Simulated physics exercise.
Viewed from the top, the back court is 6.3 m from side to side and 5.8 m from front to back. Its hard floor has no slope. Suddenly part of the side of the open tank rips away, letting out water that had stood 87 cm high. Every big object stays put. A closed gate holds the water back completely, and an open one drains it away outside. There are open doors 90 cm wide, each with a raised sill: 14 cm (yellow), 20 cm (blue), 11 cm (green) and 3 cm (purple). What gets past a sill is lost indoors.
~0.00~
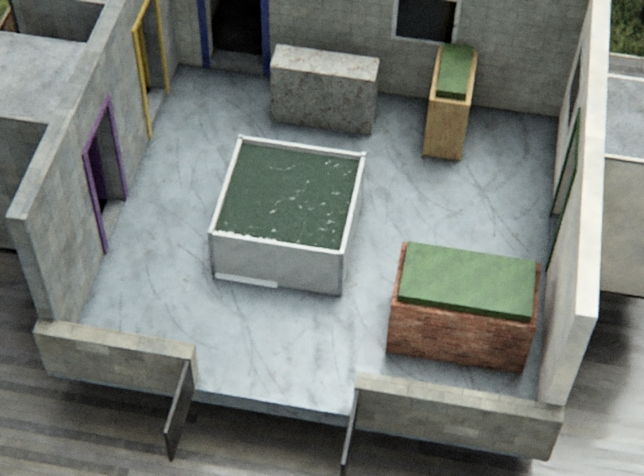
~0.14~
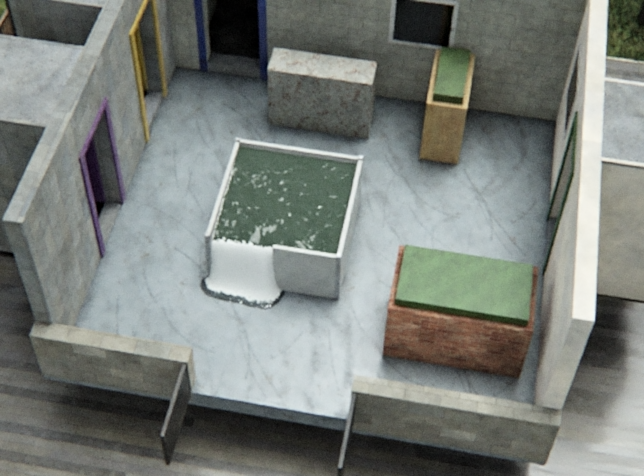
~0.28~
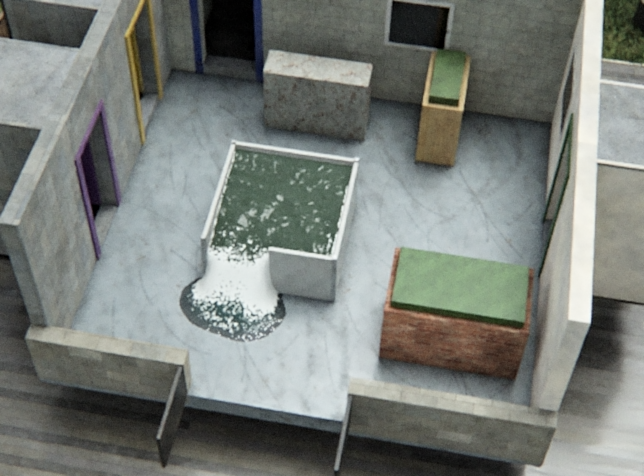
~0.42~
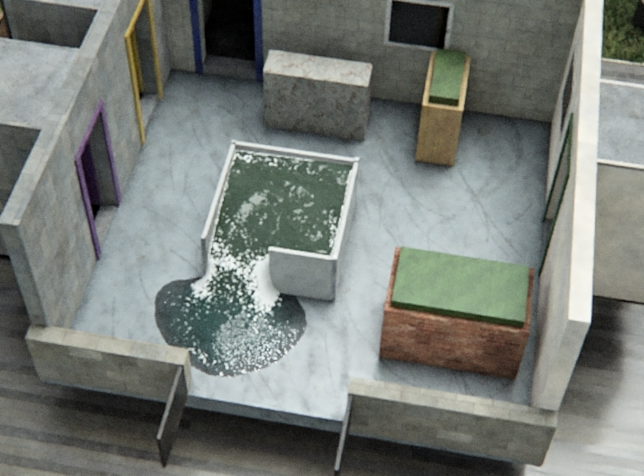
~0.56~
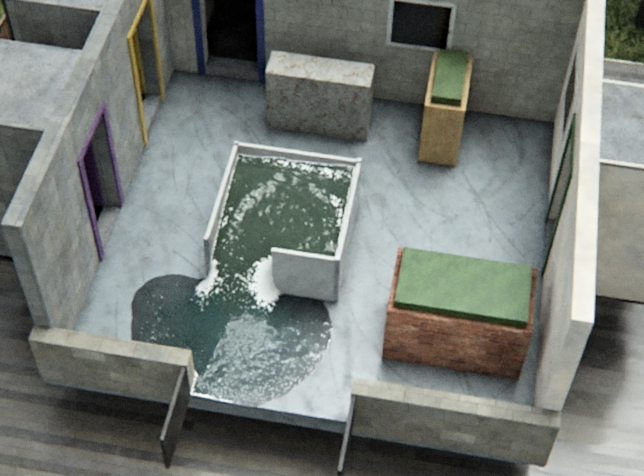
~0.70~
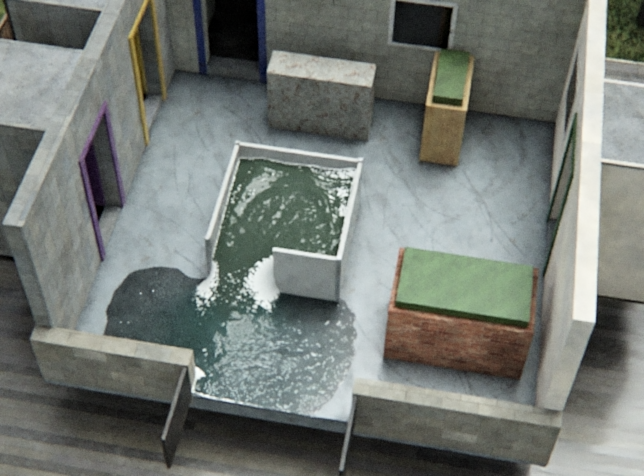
Dark green water pours from the front left of a white open tank in a walled court with a pale, veined floor, seen from high above. Around the tank stand a grey stone block, a narrow tan block and a reddish-brown one, both green-topped, with purple, yellow and blue doorways beyond. White froth bursts out, then a dark pool widens across the floor towards the near opening, while the view stays almost still.
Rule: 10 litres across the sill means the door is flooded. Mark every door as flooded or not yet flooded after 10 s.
After that time, yellow door: Not yet flooded; blue door: Not yet flooded; green door: Not yet flooded; purple door: Flooded.
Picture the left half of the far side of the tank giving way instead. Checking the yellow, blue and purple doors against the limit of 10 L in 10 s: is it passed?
Yellow exceeds; blue exceeds; purple falls short.
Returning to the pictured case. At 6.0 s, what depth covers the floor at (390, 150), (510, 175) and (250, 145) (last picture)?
First spot near 1 cm, second near 0 cm, third near 3 cm.
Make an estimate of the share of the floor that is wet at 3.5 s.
45 %.
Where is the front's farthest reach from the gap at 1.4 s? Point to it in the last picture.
I'd put it near pixel (424, 418) of the last picture.
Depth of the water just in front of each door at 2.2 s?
You'd see yellow at 0 cm, blue at 0 cm, green at 0 cm and purple at 7 cm.
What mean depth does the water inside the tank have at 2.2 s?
It averages close to 41 centimetres.
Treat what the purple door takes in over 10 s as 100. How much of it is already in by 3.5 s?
Around 30 percent.
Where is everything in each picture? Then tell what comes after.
In the first frame, the open tank at (289, 196) is whole and still, 87 cm deep.
In the second frame, water pours out at (243, 265) and has run 0.5 m, to (206, 280); typically 10 cm deep outside, 87 cm at the open tank's back.
In the third frame, water pours out at (239, 270) and has run 0.9 m, to (243, 337); typically 12 cm deep outside, 87 cm at the open tank's back.
In the fourth frame, water pours out at (240, 272) and has run 1.5 m, to a hidden place; typically 9 cm deep outside, 82 cm at the open tank's back.
In the fifth frame, water pours out at (242, 273) and has run 2.0 m, to a hidden place; typically 6 cm deep outside, 74 cm at the open tank's back.
In the sixth frame, the front is at a hidden place, 2.2 m from the gap at (244, 272); 5.0 m2 of floor is under water; 75 cm left at the back of the open tank.
After 1.4 s water covers 20 % of the floor and is deepest (61 cm) near (65, 358); yellow door not reached, blue door not reached, green door not reached, purple door not reached.
After 2.2 s water covers 30 % of the floor and is deepest (40 cm) near (78, 360); yellow door not reached, blue door not reached, green door not reached, purple door 7 cm at the sill, 0 L in.
After 3.5 s water covers 45 % of the floor and is deepest (24 cm) near (78, 360); yellow door 3 cm at the sill, 0 L in, blue door 11 cm at the sill, 0 L in, green door not reached, purple door 6 cm at the sill, 7 L in.
After 6.0 s water covers 50 % of the floor and is deepest (14 cm) near (65, 358); yellow door 7 cm at the sill, 0 L in, blue door 13 cm at the sill, 0 L in, green door not reached, purple door 5 cm at the sill, 19 L in.
After 10.0 s water covers 70 % of the floor and is deepest (10 cm) near (422, 110); yellow door 7 cm at the sill, 0 L in, blue door 7 cm at the sill, 0 L in, green door not reached, purple door 3 cm at the sill, 24 L in.
